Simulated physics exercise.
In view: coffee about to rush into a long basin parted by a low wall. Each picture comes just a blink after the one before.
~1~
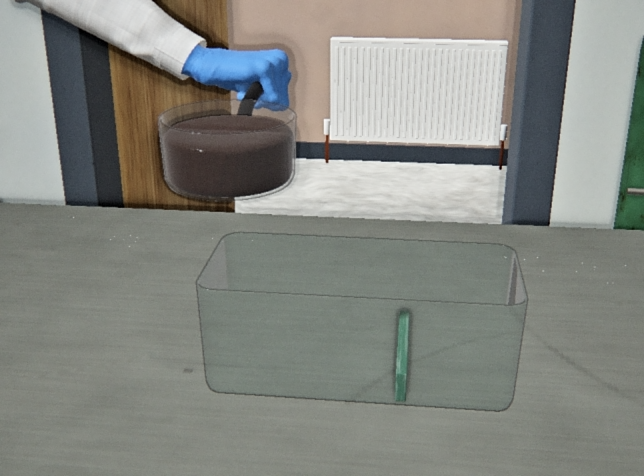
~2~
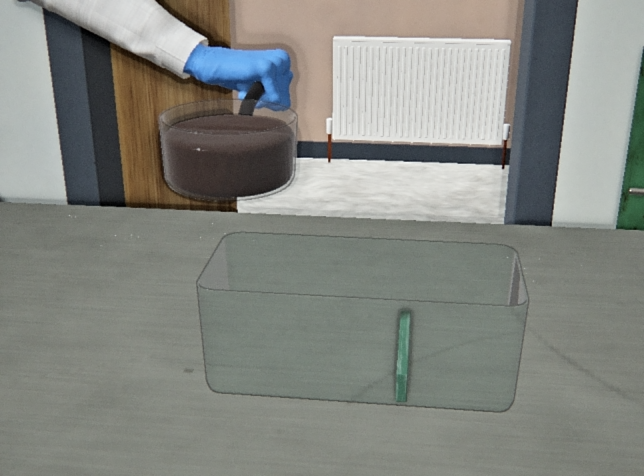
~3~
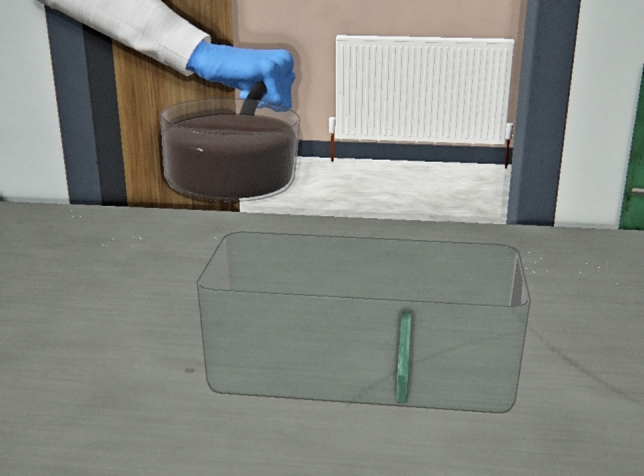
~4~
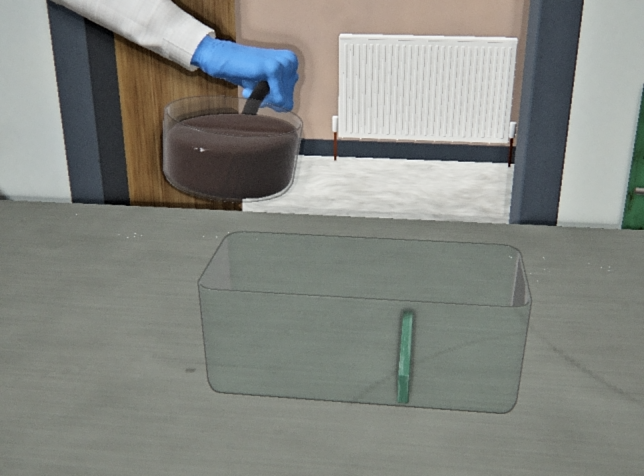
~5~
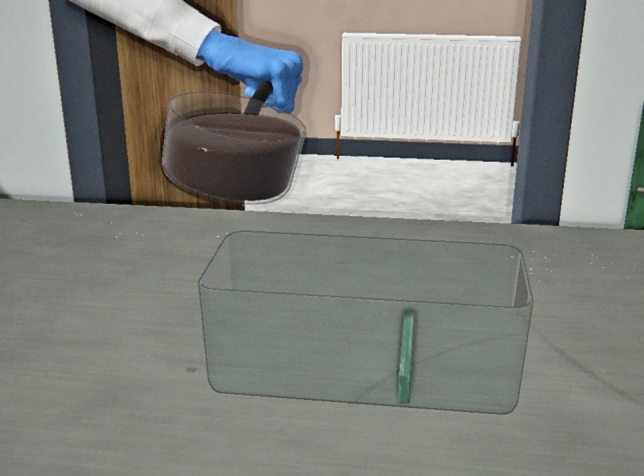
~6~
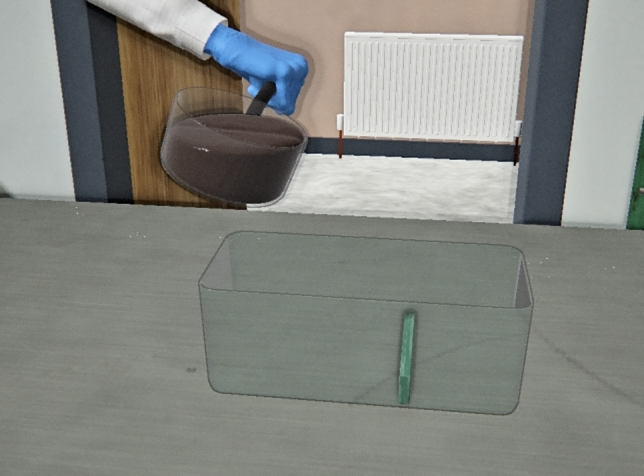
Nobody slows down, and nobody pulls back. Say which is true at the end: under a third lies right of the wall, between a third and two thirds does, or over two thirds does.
I'd put the amount right of the wall under the one-third mark.
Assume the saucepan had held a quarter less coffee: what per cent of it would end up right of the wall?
Best guess: Around 15 %.
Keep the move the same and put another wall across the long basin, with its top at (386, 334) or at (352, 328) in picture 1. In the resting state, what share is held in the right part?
In turn 10 and 40 in a hundred.
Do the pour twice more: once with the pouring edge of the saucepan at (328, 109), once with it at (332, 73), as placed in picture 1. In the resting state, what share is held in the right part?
The first gives 20 %, the second 35 %.
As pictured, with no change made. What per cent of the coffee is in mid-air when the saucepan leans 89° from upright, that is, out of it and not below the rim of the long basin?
Estimated: 40 per cent or thereabouts.
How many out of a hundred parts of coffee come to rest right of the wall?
About 15 per cent.
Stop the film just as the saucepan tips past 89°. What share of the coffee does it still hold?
Around 30 percent remains.
A moment on, the saucepan is tipped on its side and 32 per cent is still to pour, 27 is left of the wall and 0 right of it.
Next, the saucepan is tipped right over and 2 per cent is still to pour, 85 is left of the wall and 7 right of it.
Then the saucepan is tipped right over and 0 per cent is still to pour, 86 is left of the wall and 13 right of it.
Later the saucepan is tipped right over and 0 per cent is still to pour, 85 is left of the wall and 14 right of it.
In the end 85 per cent lies left of the wall, 14 right of it and 1 outside.
